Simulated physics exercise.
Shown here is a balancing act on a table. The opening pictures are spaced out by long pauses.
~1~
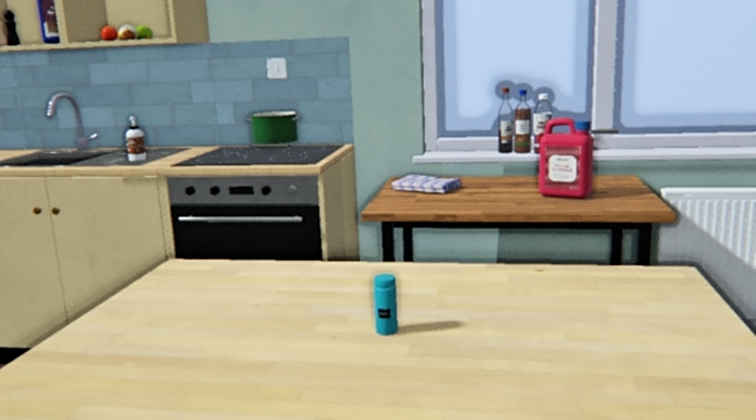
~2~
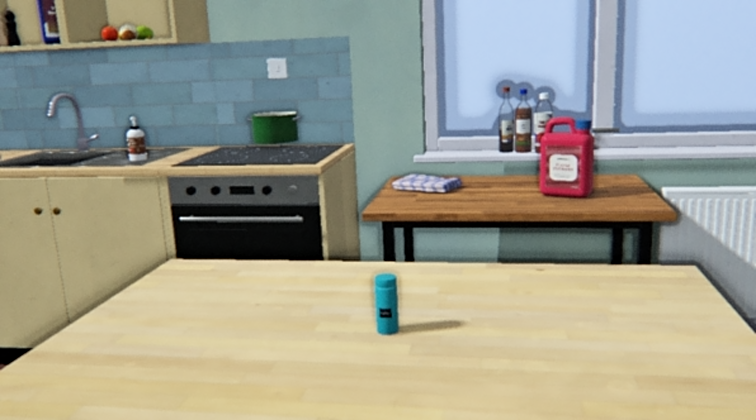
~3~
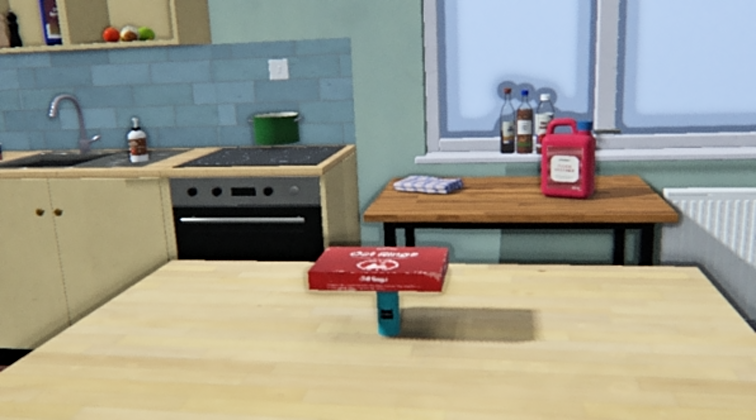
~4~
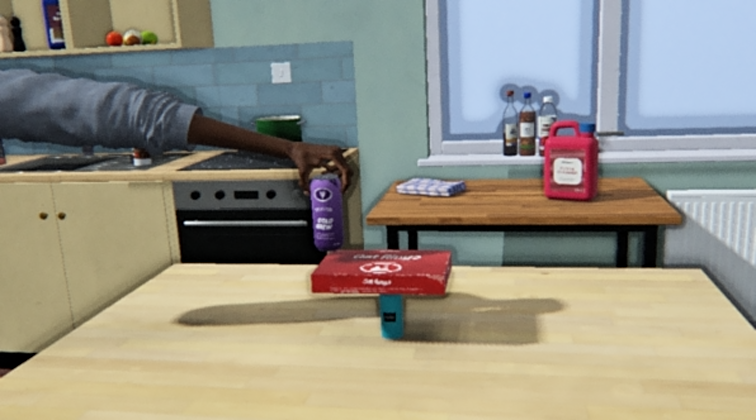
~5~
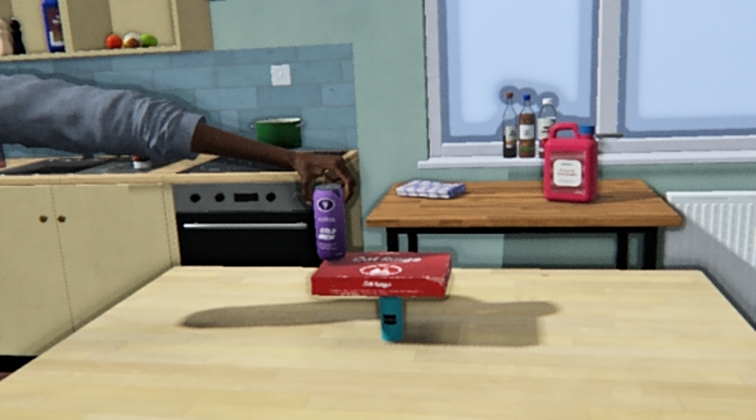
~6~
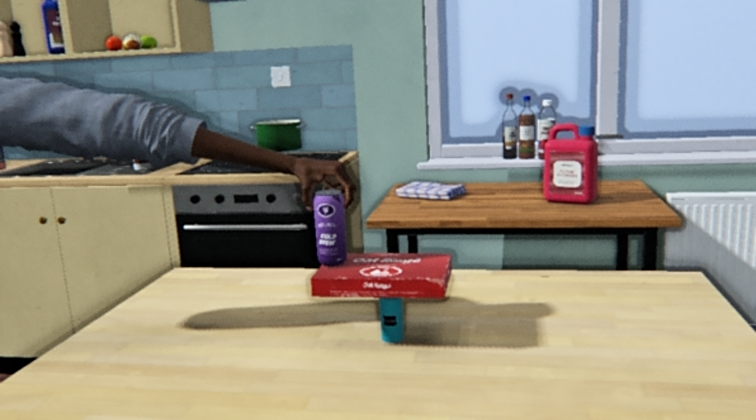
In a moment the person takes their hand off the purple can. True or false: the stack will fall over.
True.
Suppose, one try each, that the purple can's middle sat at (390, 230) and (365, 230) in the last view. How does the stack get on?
In the first try it remains standing, then in the second try it breaks down.
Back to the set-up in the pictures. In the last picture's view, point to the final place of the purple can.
About (278, 320).
Then, 0.40 s after the last picture, purple can now fallen; red packet tipped 57° from how it was.
Then, 0.60 s after the last picture, red packet now fallen; turquoise shaker tipped 21° from how it was.
At rest, fallen, red packet, purple can and turquoise shaker. Seen from the same camera at the end, purple can near (278, 319). The stack gives way.
